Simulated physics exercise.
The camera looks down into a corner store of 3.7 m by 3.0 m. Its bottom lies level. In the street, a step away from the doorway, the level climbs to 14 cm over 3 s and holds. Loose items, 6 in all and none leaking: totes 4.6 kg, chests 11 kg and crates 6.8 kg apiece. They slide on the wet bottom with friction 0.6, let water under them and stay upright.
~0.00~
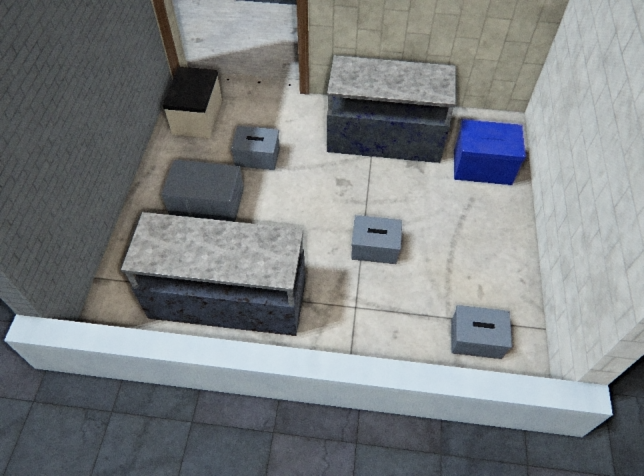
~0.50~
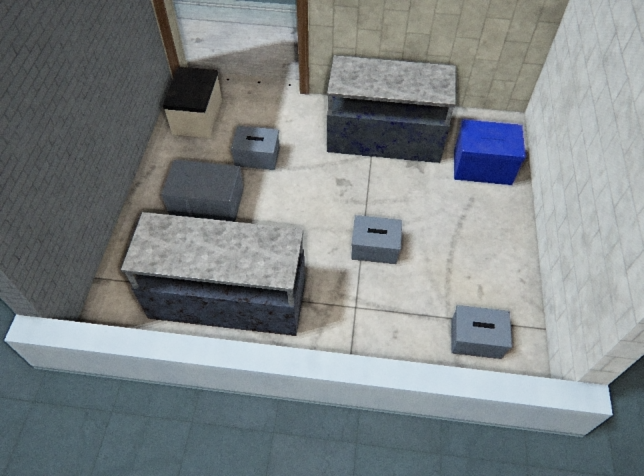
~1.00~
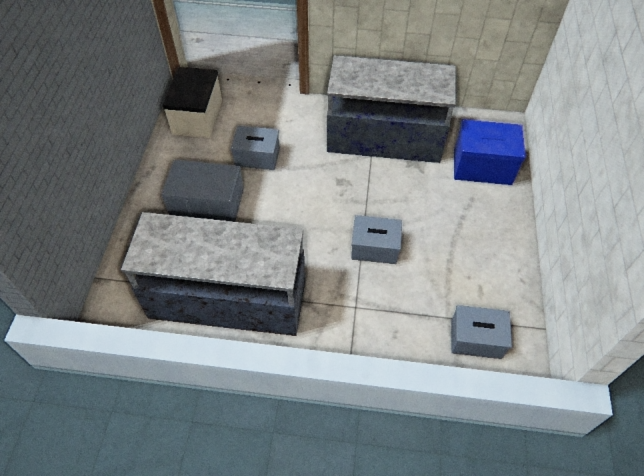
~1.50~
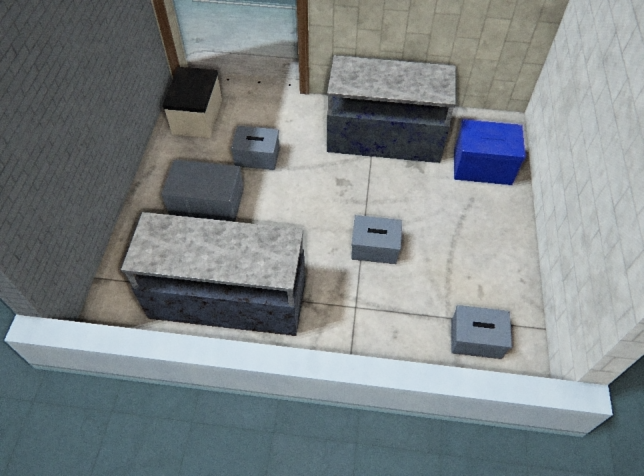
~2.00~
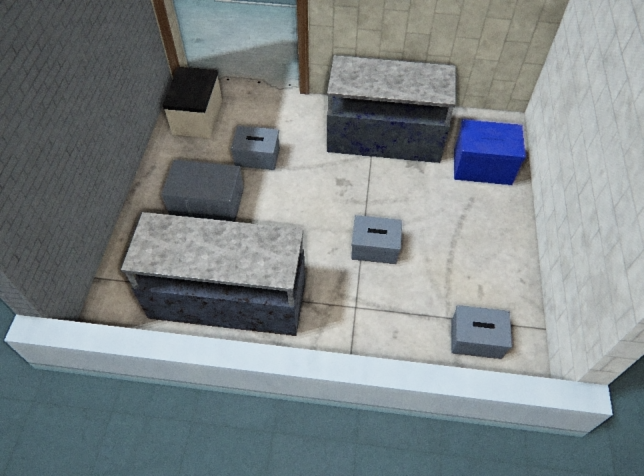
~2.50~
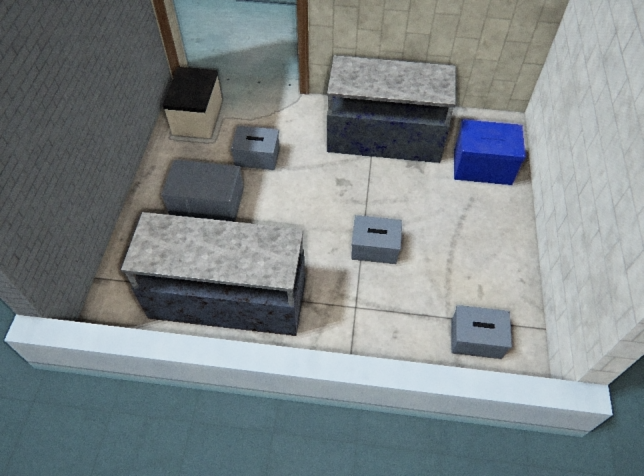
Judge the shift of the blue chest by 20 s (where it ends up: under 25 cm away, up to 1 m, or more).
The blue chest is nudged along.
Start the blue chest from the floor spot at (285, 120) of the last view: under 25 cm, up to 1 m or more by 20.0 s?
It ends far away.
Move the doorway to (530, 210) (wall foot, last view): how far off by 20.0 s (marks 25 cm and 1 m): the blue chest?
In that case the blue chest travels far.
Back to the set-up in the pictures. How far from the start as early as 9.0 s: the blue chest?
Roughly 0 cm by then.
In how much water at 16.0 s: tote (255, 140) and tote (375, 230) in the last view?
About 11 and 12 cm.
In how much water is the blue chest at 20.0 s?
About 14 cm.
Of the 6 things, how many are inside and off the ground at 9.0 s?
I count 5.
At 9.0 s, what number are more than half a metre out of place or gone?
I count 4.
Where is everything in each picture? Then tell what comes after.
In the first picture, the blue chest at (493, 138) rests on the ground; 0.0 m2 under water; 0 of 6 have shifted.
In the second picture, the blue chest at (493, 138), on the bottom; 0.0 m2 under water; 0 of 6 have shifted.
In the third picture, the blue chest at (493, 138), on the bottom; water covers 0.0 m2; 0 of 6 have shifted.
In the fourth picture, the blue chest at (493, 138) rests on the ground; 0.0 m2 under water; 0 of 6 have shifted.
In the fifth picture, the blue chest at (493, 138), on the bottom; 0.0 m2 under water; 0 of 6 have shifted.
In the sixth picture, the blue chest at (493, 138) rests on the ground; 0.4 m2 under water; 0 of 6 have shifted.
After 4.0 s the blue chest is near (493, 138), 0.0 m from its start, aground; 0 afloat.
After 9.0 s the blue chest is near (493, 138), 0.0 m from its start, aground; 5 afloat.
After 16.0 s the blue chest is near (485, 94), 0.5 m from its start, afloat; 6 afloat.
After 20.0 s the blue chest is near (486, 94), 0.5 m from its start, afloat; 6 afloat.
